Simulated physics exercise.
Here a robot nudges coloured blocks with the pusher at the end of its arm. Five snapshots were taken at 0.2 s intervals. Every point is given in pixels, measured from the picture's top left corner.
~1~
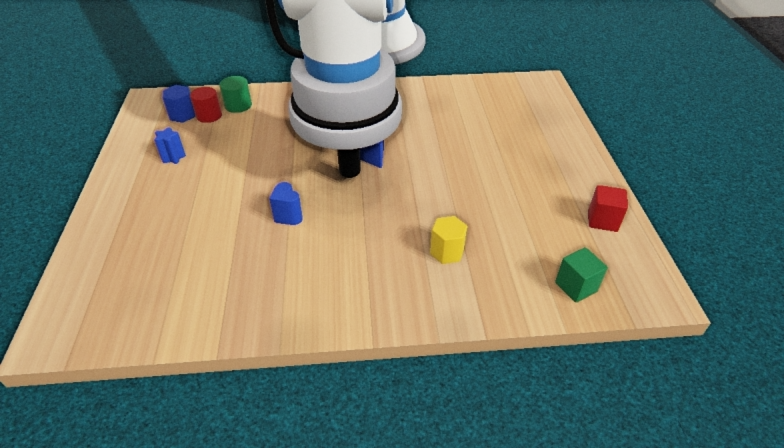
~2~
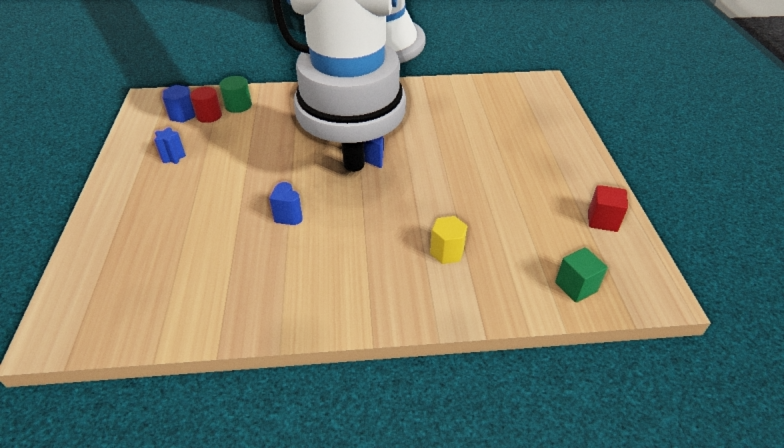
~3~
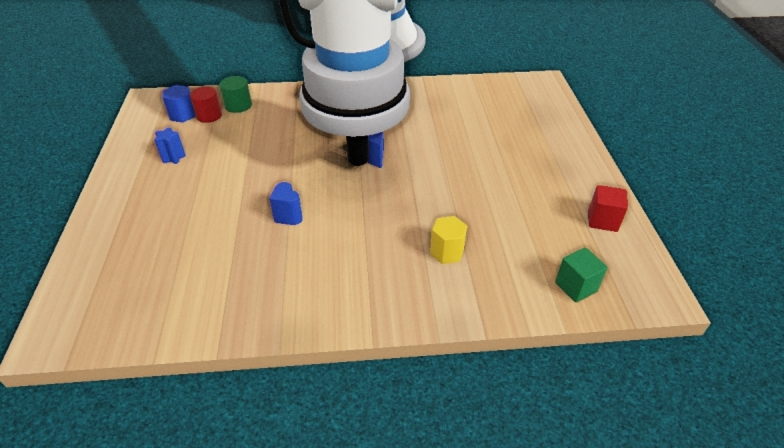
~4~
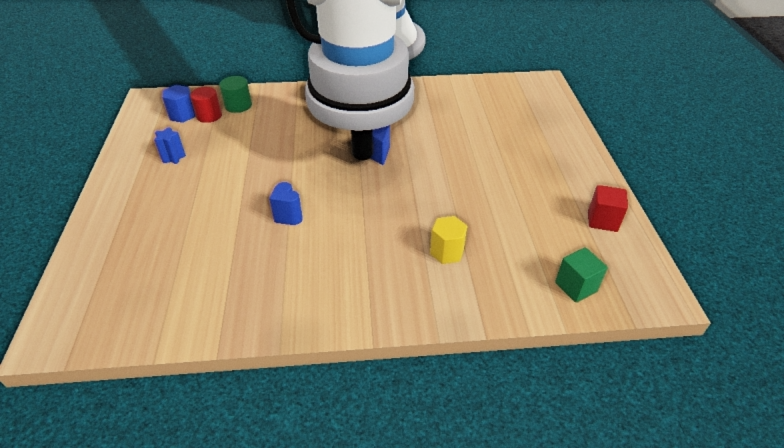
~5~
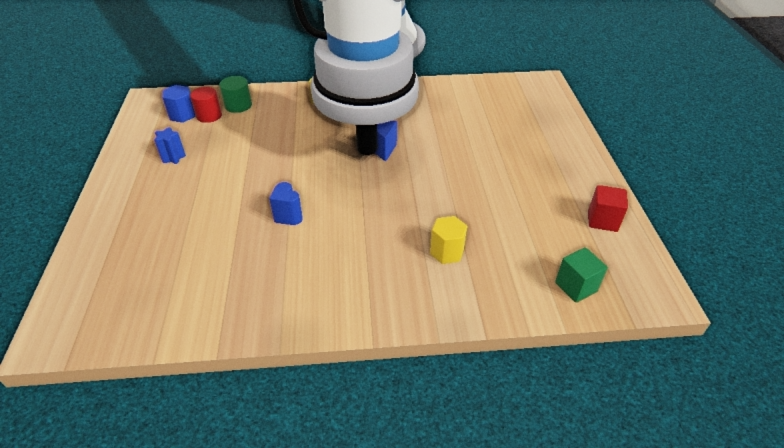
On a pale wooden board laid over teal carpet, a robot arm holds its black pusher beside a partly hidden blue block, with other coloured blocks scattered around. The pusher slides slightly away and to the right, then nudges the blue block a little rightward while the other blocks stay still.
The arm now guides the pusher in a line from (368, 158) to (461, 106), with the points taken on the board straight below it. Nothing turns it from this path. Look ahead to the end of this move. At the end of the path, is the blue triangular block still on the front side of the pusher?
Yes, that is what happens.
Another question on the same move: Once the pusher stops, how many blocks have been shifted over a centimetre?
Once the path ends, one block will have shifted.
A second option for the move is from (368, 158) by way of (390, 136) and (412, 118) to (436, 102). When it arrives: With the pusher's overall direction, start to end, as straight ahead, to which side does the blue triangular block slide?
Its shift is rightward.
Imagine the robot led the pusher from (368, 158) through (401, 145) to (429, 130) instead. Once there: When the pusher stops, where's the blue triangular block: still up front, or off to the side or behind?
Pushed ahead.
What follows on the original path. One third of the way, pusher (401, 132); blue triangular block (417, 109).
Two thirds of the way, pusher (433, 115); blue triangular block (448, 93).
At the end, pusher (462, 99); blue triangular block (478, 78).
